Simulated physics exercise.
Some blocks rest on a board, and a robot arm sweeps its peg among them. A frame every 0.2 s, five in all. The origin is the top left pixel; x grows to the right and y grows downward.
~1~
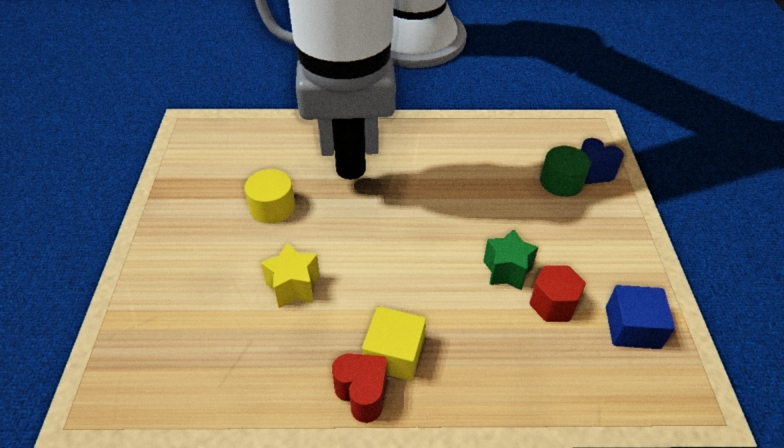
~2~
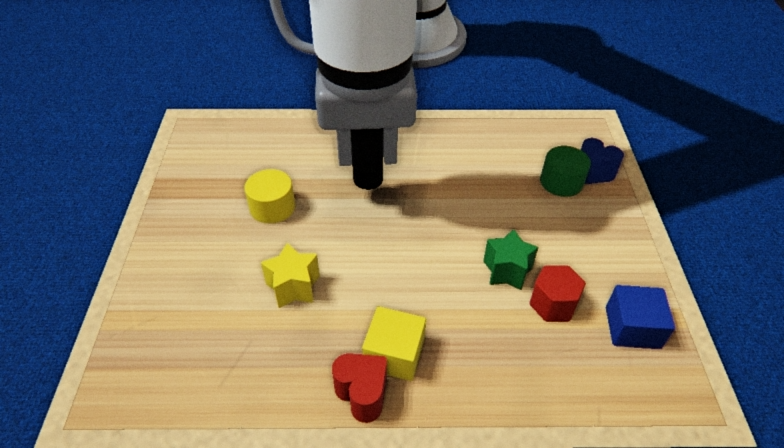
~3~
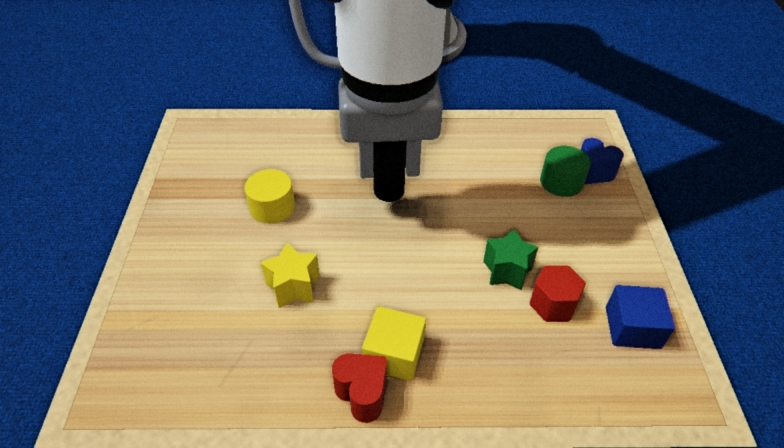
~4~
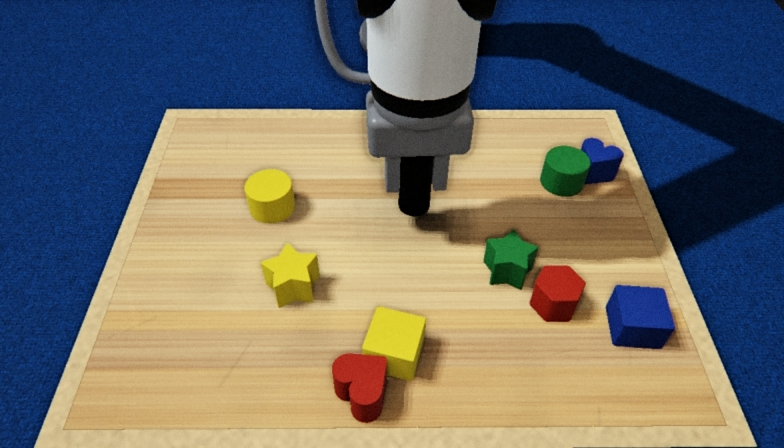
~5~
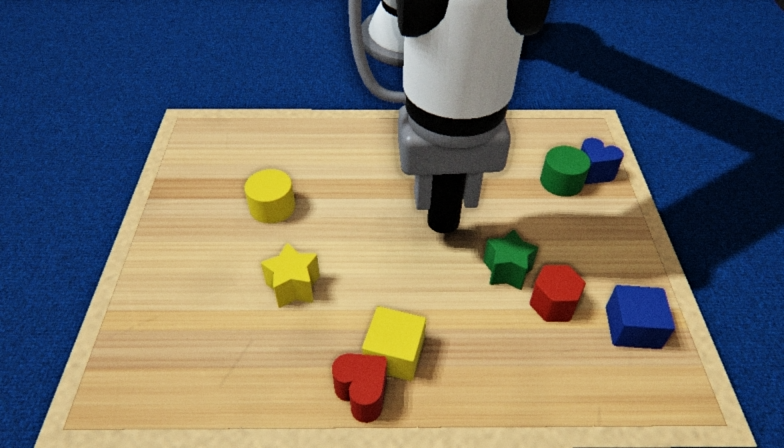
A robot arm moves its black peg right and nearer, approaching the still green star block.
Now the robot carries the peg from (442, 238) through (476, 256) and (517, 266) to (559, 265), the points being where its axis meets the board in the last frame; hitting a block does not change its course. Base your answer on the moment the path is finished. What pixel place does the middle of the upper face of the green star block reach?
I expect it at (584, 273).
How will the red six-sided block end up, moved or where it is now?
It gets moved.
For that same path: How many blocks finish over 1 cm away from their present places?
It displaces two.
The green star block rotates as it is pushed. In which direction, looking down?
From the top, the block rotates clockwise.
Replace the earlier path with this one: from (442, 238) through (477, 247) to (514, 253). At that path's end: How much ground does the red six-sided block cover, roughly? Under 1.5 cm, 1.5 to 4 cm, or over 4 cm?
Once the path is done, the red six-sided block lies within 1.5 cm of its present place.
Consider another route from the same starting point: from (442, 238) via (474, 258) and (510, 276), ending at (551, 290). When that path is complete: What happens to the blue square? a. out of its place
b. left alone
a.
On the path given first. One third of the way, peg (479, 241); green star block (520, 252).
Two thirds of the way, peg (523, 251); green star block (557, 271), turned 35° clockwise; red six-sided block (587, 302).
At the end, peg (564, 250); green star block (584, 273), turned 70° clockwise; red six-sided block (594, 311); blue square unmoved.
